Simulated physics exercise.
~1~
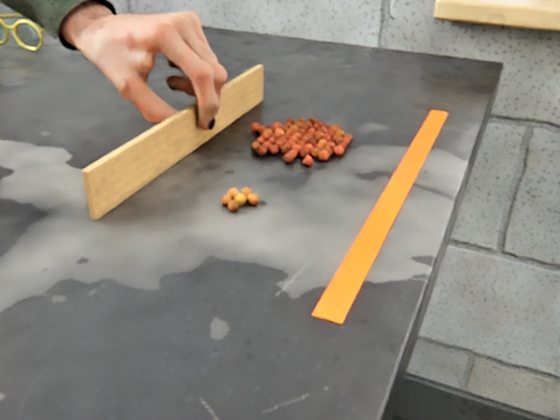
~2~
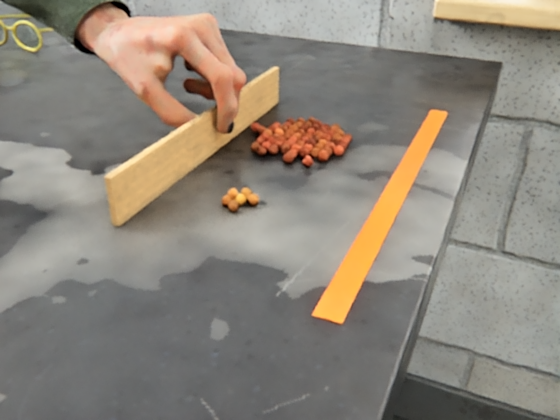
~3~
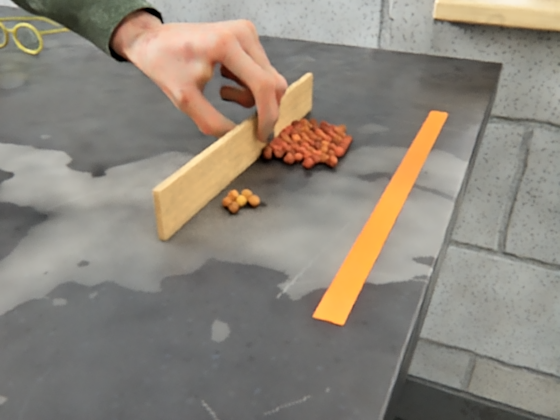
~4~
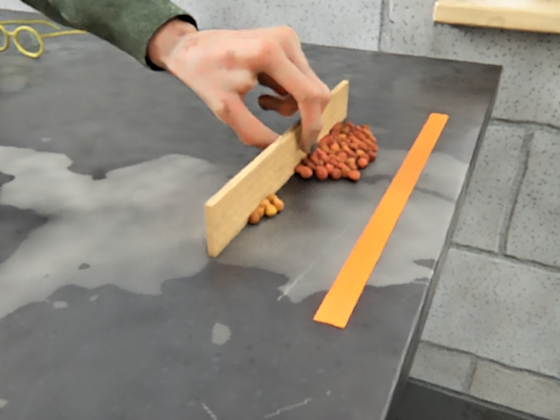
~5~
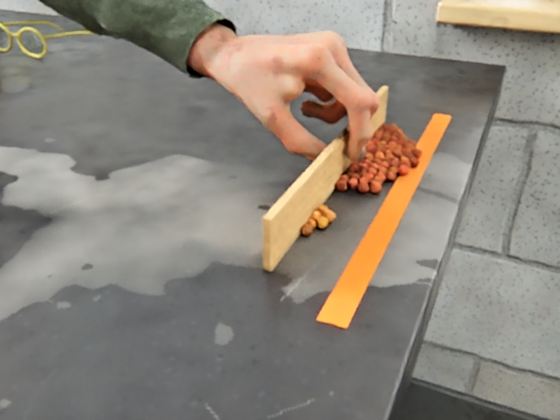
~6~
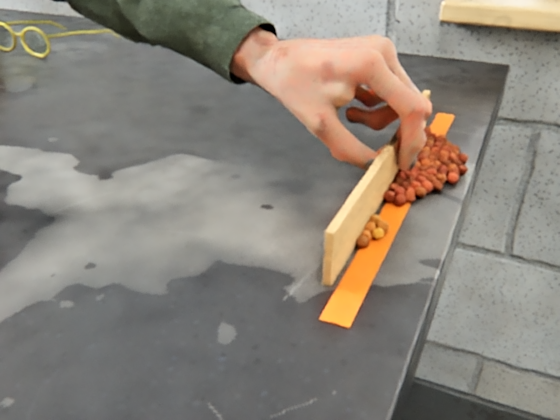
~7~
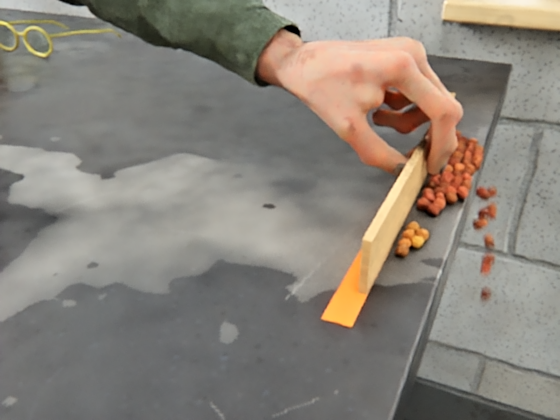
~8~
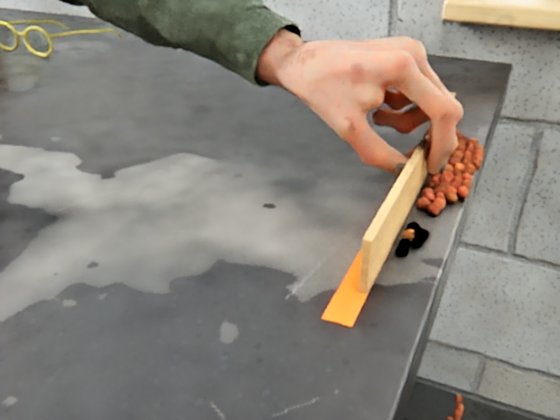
The clip opens on a dark, blotchy tabletop, where a hand in a green sleeve holds a flat tan strip upright to the left of two heaps of small pieces, a large reddish one farther back and a small yellowish one nearer. The hand slides the strip right, gathering the reddish heap first and then the yellowish one. It pushes both across the orange tape and stops there. A few reddish pieces drop off the table's right edge, while most stay bunched at the brink. The little near heap, now looking mostly black, rests on the table beside the still strip.
